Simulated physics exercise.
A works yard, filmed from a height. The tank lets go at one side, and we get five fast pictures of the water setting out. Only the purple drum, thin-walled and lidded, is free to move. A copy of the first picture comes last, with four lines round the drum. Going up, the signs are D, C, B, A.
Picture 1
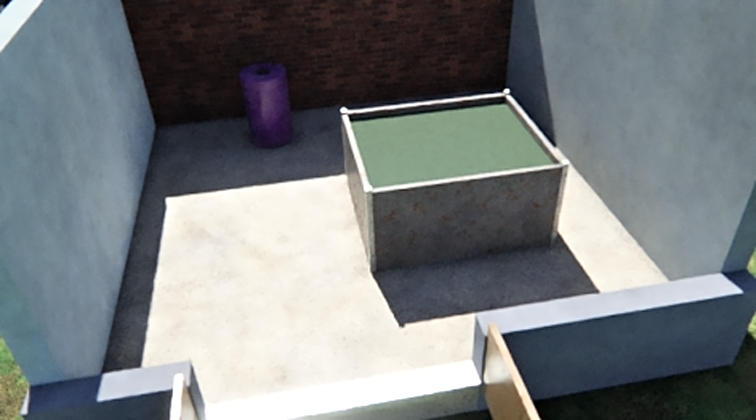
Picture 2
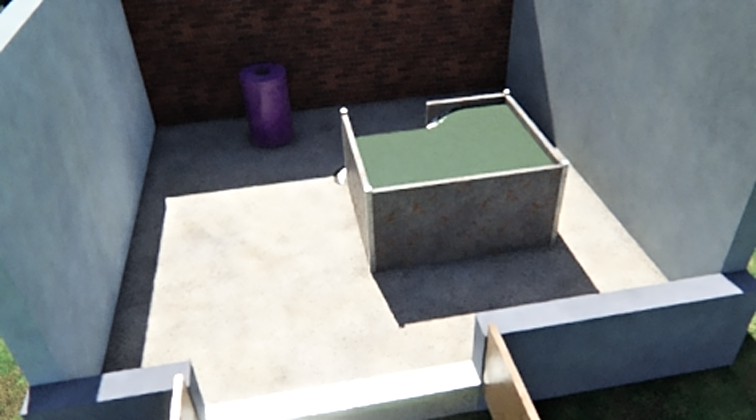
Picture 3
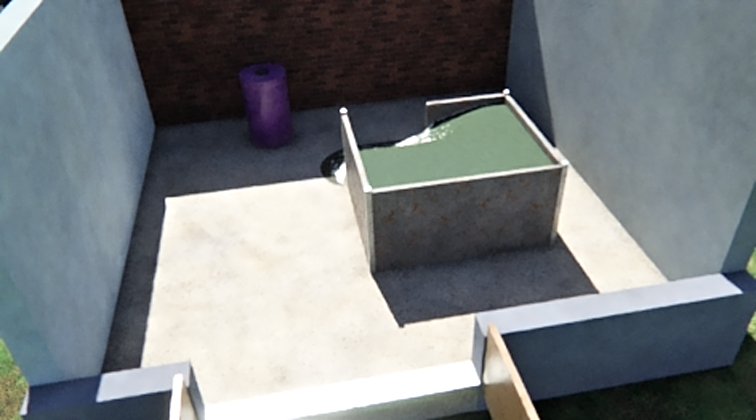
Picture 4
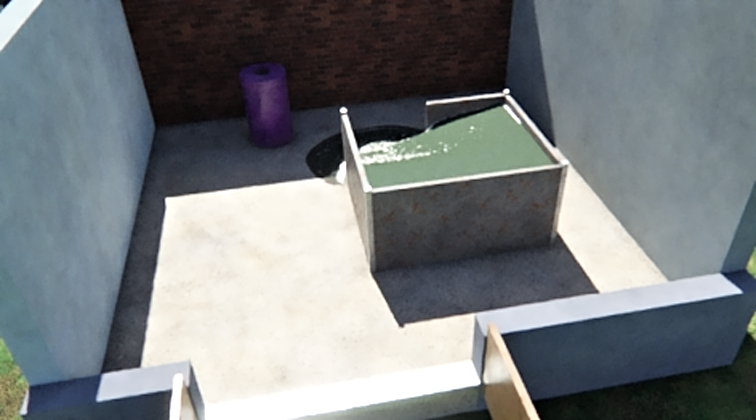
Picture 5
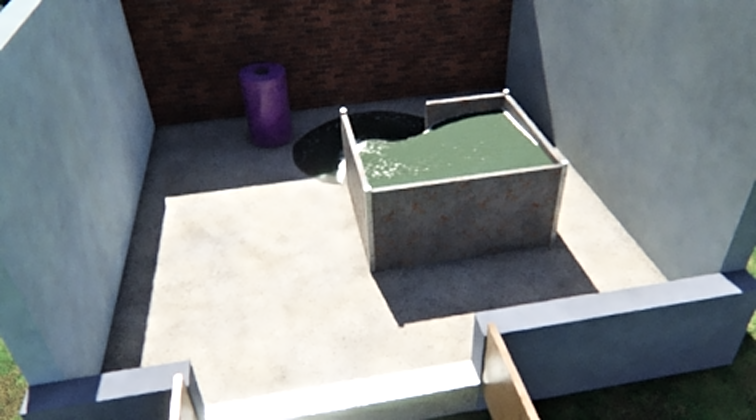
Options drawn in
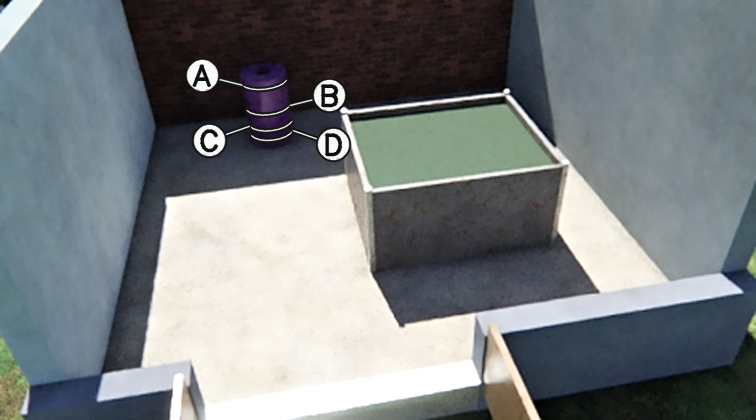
A tank opens at its back and green water pours out, spreading near a purple drum.
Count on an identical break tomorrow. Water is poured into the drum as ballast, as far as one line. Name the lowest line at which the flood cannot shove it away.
Go for B.
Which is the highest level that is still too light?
Level C.
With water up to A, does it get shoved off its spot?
No, not at all.
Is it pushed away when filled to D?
Yes, that goes wrong.
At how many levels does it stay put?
Two of them.
On the marked copy, A at (265, 89); B at (269, 114); C at (271, 130); D at (273, 140); from the bottom up D, C, B, A.
Choosing A, it does not move.
Choosing B, it does not move.
Choosing C, it is pushed about twice its own width away.
Choosing D, it is pushed about 4 times its own width away.
